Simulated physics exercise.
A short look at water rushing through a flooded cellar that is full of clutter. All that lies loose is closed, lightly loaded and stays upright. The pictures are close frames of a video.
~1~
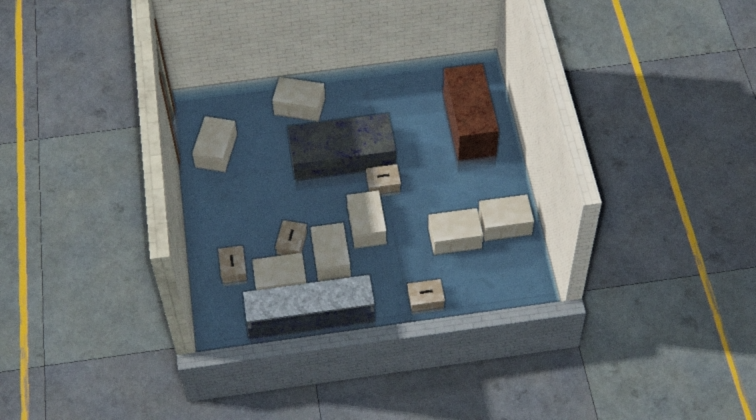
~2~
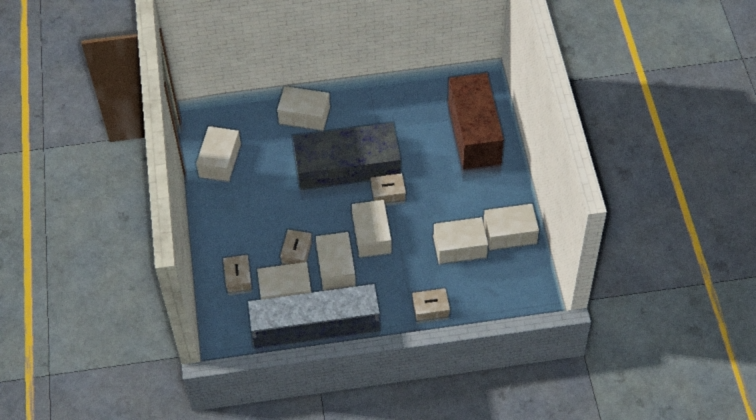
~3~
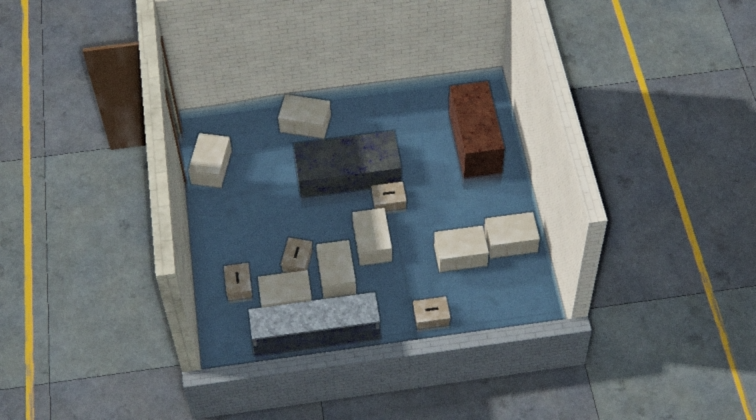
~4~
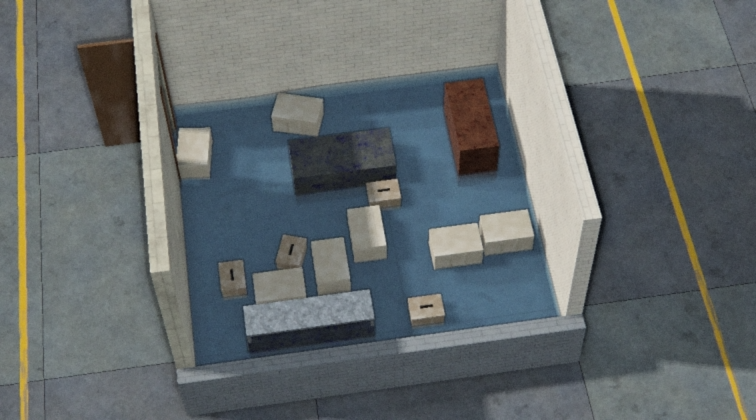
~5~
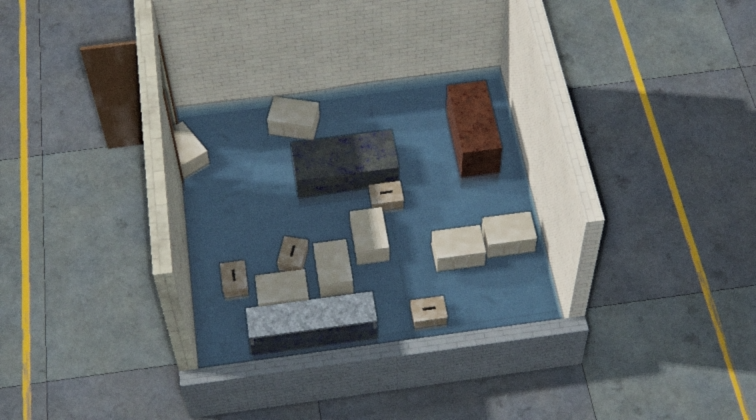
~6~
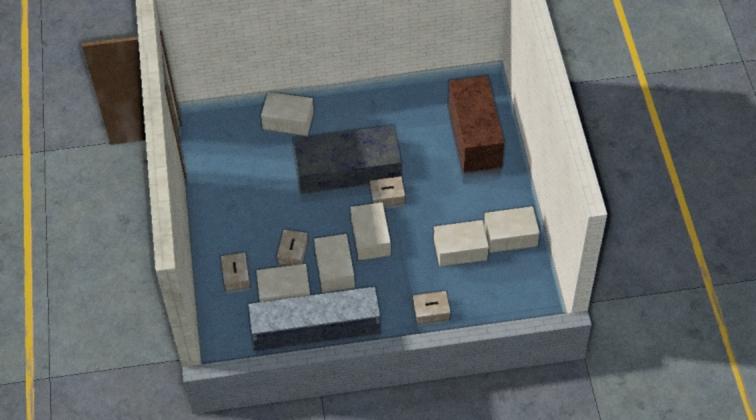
A roofless, pale-walled cellar flooded with blue water is seen from high above, on grey paving with yellow lines. A dark block sits near the centre, a rust-red one at upper right and a speckled grey one along the front, among cream boxes and small tan ones. A brown door appears open at left, the upper-left cream box drifts left, turns and disappears behind the wall, and others barely shift as the camera jiggles slightly.
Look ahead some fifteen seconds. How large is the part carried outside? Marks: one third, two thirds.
That comes to one to two thirds.
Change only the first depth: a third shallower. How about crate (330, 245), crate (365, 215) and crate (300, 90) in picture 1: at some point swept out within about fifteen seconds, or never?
As listed: Inside, left behind, through.
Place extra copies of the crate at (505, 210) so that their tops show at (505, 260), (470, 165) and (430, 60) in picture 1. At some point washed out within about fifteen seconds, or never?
One after the other: Still in, stays, kept in.
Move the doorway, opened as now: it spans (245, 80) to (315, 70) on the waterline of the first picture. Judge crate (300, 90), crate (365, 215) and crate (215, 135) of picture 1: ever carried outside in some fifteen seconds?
In turn: Yes, no, through.
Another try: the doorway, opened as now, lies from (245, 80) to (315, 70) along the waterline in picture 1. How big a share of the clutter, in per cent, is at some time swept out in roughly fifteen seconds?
Roughly 20 per cent.
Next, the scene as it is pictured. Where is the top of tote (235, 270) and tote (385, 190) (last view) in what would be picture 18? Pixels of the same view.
At about (215, 222) and (355, 188).
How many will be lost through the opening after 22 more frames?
I count 2.
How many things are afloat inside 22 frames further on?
I count 8.
A moment on, 1 of 11 are out; 10 afloat.
Next, 1 of 11 are out; 10 afloat.
Later, 2 of 11 are out; 8 afloat.
In the end, 4 of 11 are out; 7 afloat.
